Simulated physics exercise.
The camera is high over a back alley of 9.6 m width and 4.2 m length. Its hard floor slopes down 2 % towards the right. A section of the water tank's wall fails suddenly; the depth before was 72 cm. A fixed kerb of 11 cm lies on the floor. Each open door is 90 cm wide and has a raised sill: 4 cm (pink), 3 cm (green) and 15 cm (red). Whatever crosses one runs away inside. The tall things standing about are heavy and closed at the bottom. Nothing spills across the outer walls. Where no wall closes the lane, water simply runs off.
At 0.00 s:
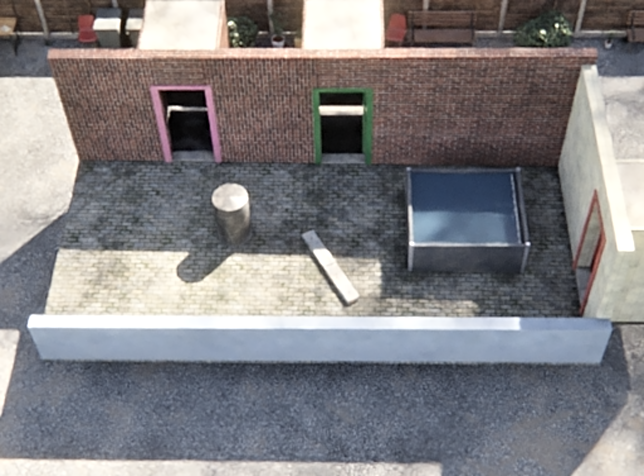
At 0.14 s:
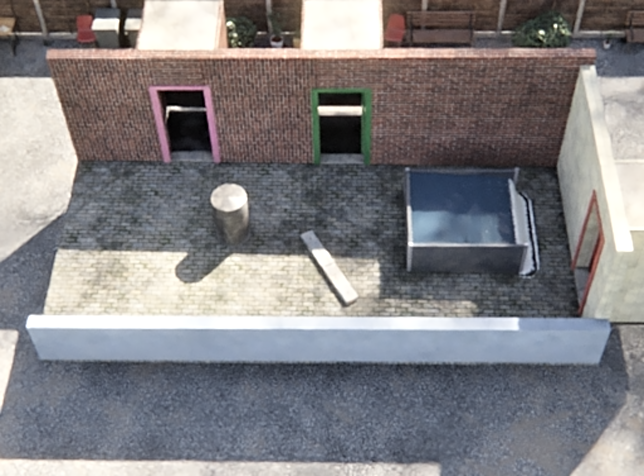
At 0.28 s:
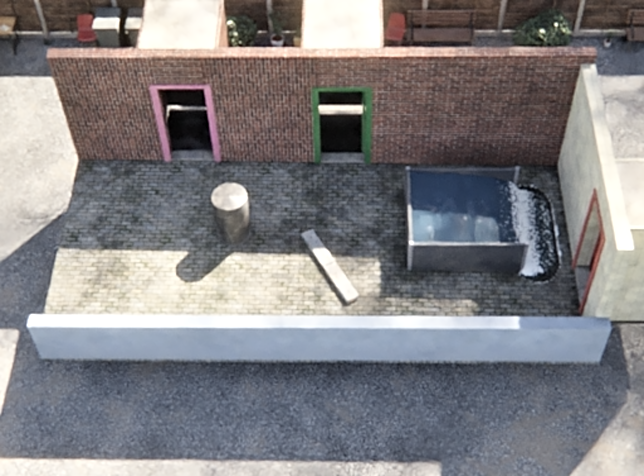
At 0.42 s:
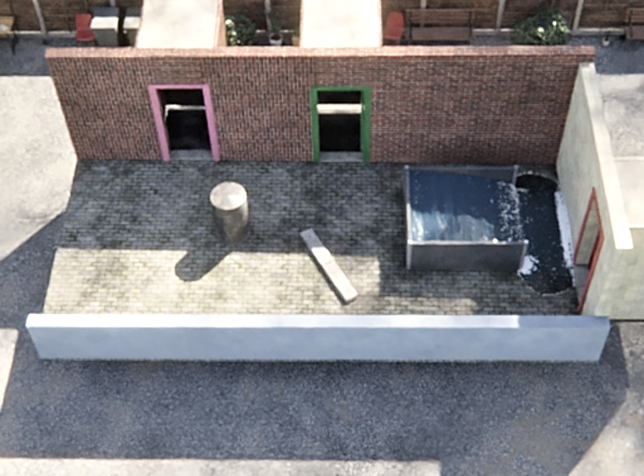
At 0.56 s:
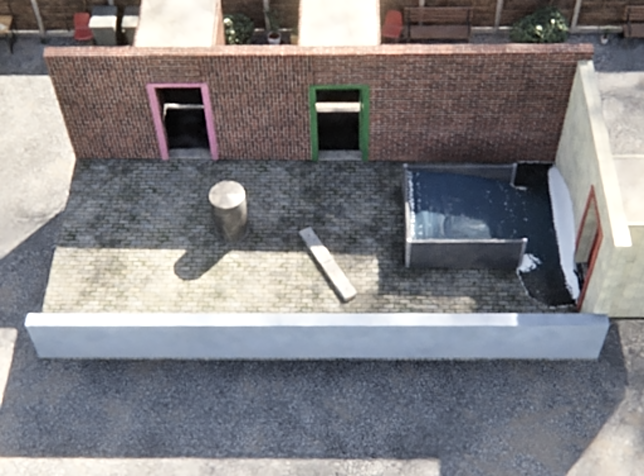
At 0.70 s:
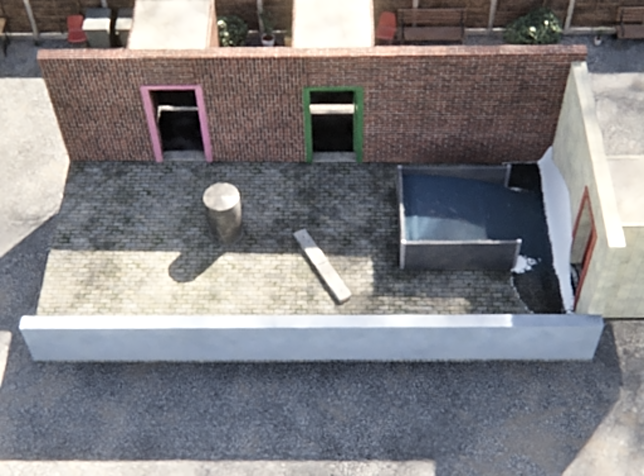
A brick-walled alley yard lay still until the right side of a metal water tank gave way, and foamy water poured out, spread across the paving and washed against the pale right-hand wall.
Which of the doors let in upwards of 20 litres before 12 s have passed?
Door by door: At the pink door it stays under the limit; at the green door it exceeds the limit; at the red door it exceeds the limit.
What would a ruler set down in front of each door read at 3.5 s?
In cm: Pink 4, green 10, red 21.
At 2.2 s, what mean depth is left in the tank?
About 22 cm.
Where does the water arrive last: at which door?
The pink one.
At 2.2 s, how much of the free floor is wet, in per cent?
About 25 per cent.
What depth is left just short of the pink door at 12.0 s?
Roughly 3.5 cm deep.
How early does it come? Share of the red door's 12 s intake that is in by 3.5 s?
About 85 per cent.
After 1.4 s water covers 15 % of the floor and is deepest (64 cm) near (541, 167); pink door not reached, green door not reached, red door 30 cm at the sill, 29 L in.
After 2.2 s water covers 25 % of the floor and is deepest (48 cm) near (541, 167); pink door not reached, green door not reached, red door 25 cm at the sill, 81 L in.
After 3.5 s water covers 55 % of the floor and is deepest (26 cm) near (565, 315); pink door 4 cm at the sill, 0 L in, green door 10 cm at the sill, 16 L in, red door 21 cm at the sill, 113 L in.
After 7.0 s water covers 95 % of the floor and is deepest (17 cm) near (542, 173); pink door 3 cm at the sill, 0 L in, green door 6 cm at the sill, 41 L in, red door 15 cm at the sill, 130 L in.
After 12.0 s water covers 90 % of the floor and is deepest (11 cm) near (552, 237); pink door 4 cm at the sill, 1 L in, green door 6 cm at the sill, 89 L in, red door 11 cm at the sill, 131 L in.
